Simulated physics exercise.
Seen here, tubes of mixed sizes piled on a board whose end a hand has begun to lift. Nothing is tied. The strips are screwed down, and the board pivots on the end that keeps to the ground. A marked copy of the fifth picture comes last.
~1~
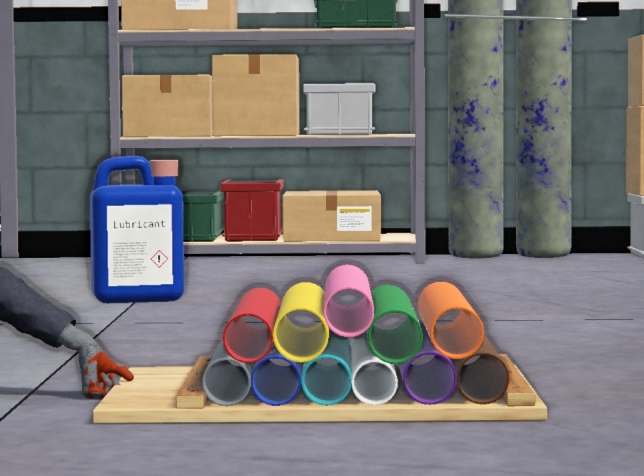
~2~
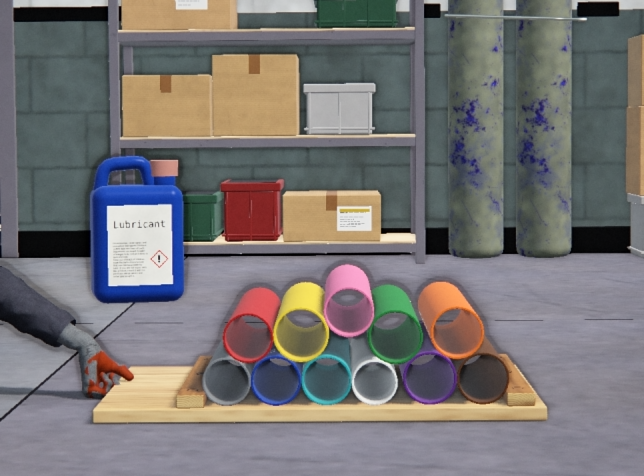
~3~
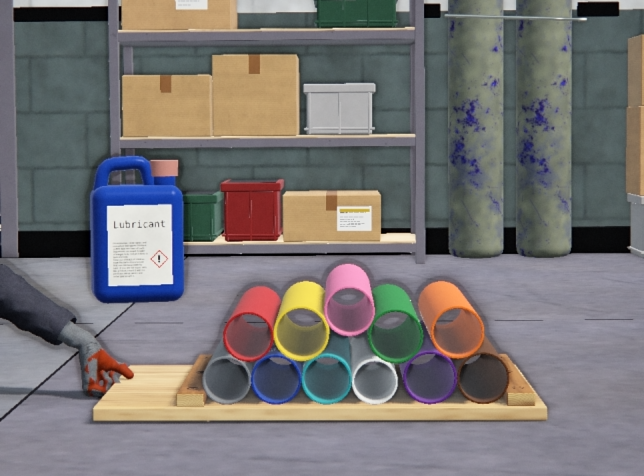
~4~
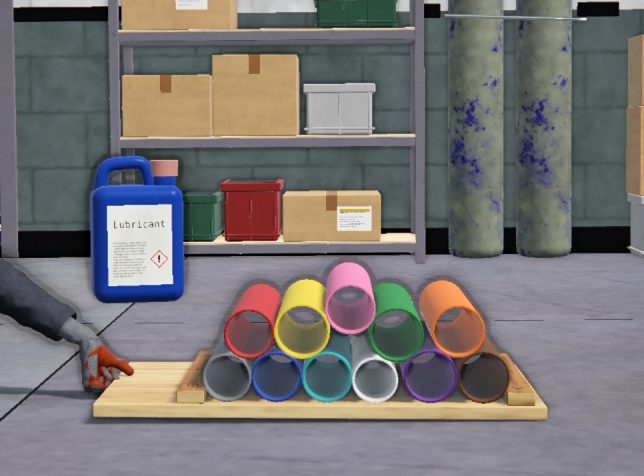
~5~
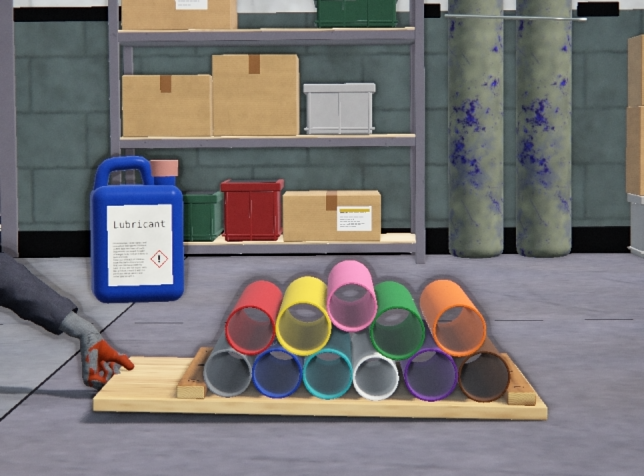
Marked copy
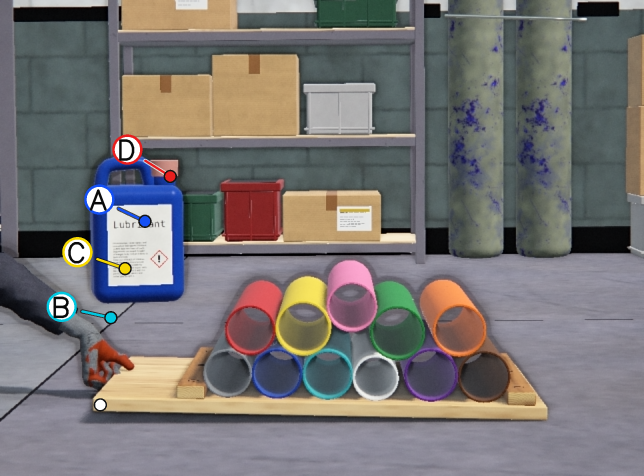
Gloved hand at the left end of a wooden board barely raising it, with colourful tubes stacked between strips shifting very slightly.
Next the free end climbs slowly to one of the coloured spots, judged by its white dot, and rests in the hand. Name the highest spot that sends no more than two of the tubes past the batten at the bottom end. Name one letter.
The highest mark that will do is C.
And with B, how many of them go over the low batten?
The count is none.
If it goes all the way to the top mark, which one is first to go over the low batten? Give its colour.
The orange one.
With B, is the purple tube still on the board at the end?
The purple tube: Yes.
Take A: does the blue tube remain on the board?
Yes, with A.
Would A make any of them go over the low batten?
Yes.
On the marked copy, A at (145, 221); B at (111, 318); C at (125, 269); D at (170, 177); the white dot at (101, 405).
Following C. Soon after the start, board at 17°.
Later, board at 20°.
In the end, board at 20°, none over the low batten.
As for the rest, A three over the low batten (orange, green, pink); B none over the low batten; D eleven over the low batten.
